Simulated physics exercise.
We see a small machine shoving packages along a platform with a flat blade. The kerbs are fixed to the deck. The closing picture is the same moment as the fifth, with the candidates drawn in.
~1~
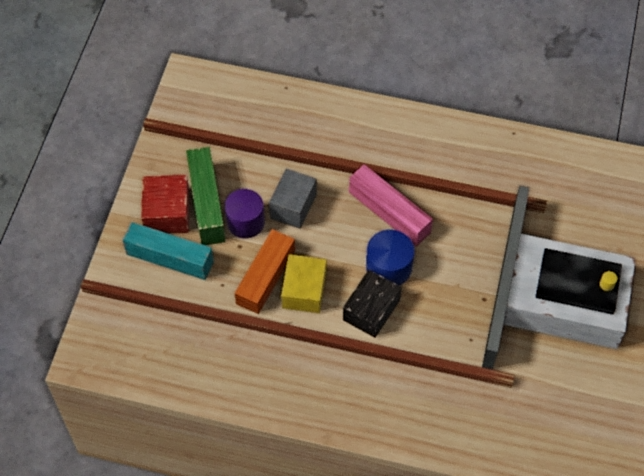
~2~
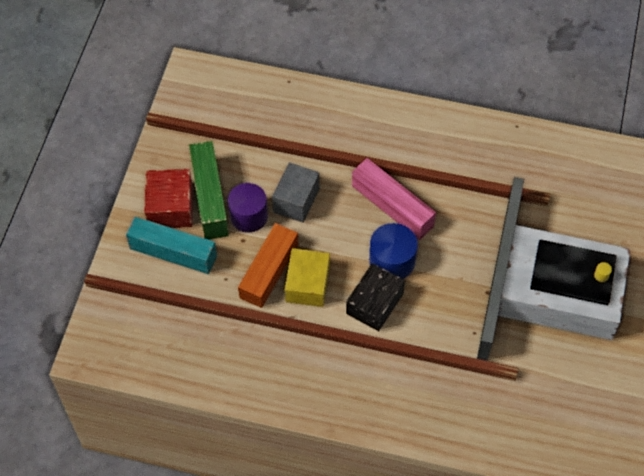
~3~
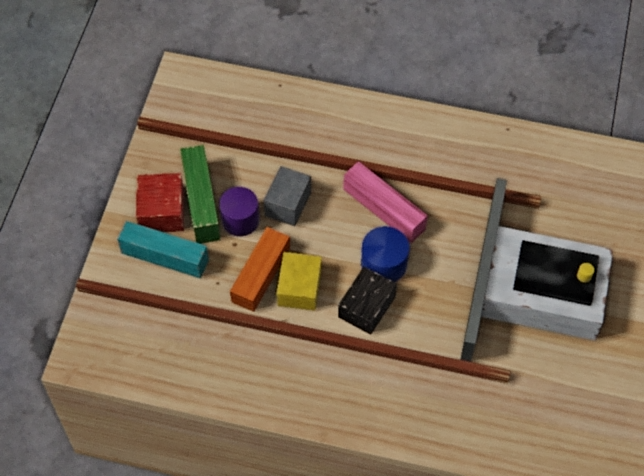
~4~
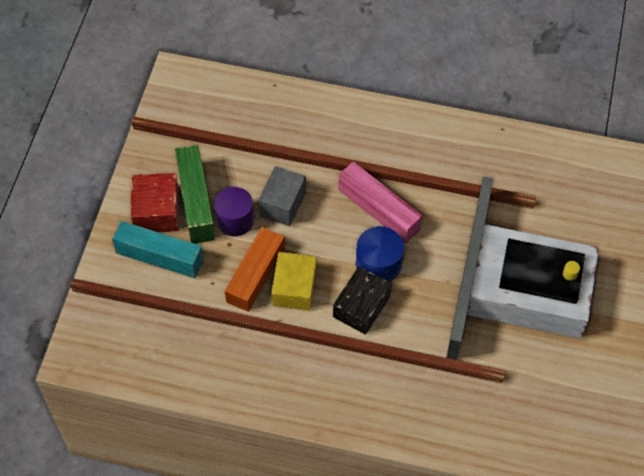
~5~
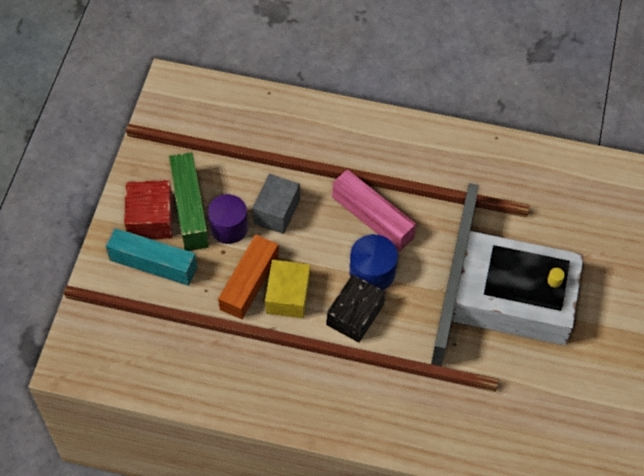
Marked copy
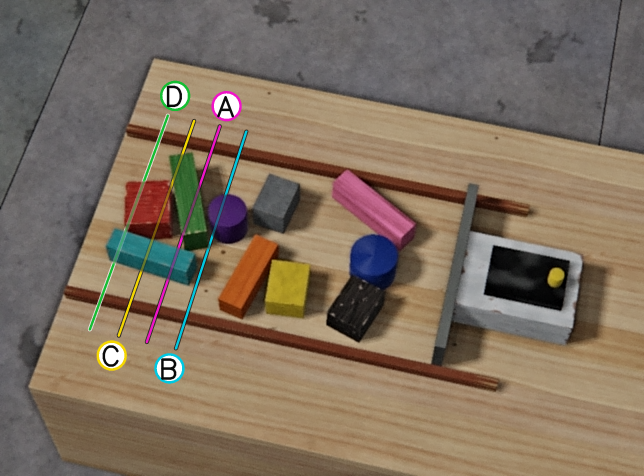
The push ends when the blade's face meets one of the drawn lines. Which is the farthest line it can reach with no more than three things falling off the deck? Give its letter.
Up to line A.
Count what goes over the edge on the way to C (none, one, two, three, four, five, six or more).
By then, five.
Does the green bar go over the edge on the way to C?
Yes.
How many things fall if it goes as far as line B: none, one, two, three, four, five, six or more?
Two.
On the copy, A at (185, 229); B at (213, 234); C at (158, 223); D at (131, 217).
On A. First, robot (421, 255); pink stick (322, 198); black crate (321, 303).
Then, robot (323, 234); red crate (118, 201); turquoise bar (102, 254).
Finally, robot (247, 219); red crate over the edge; green bar over the edge; three fallen.
By contrast, B is within the limit but short; C drops five; D drops seven.
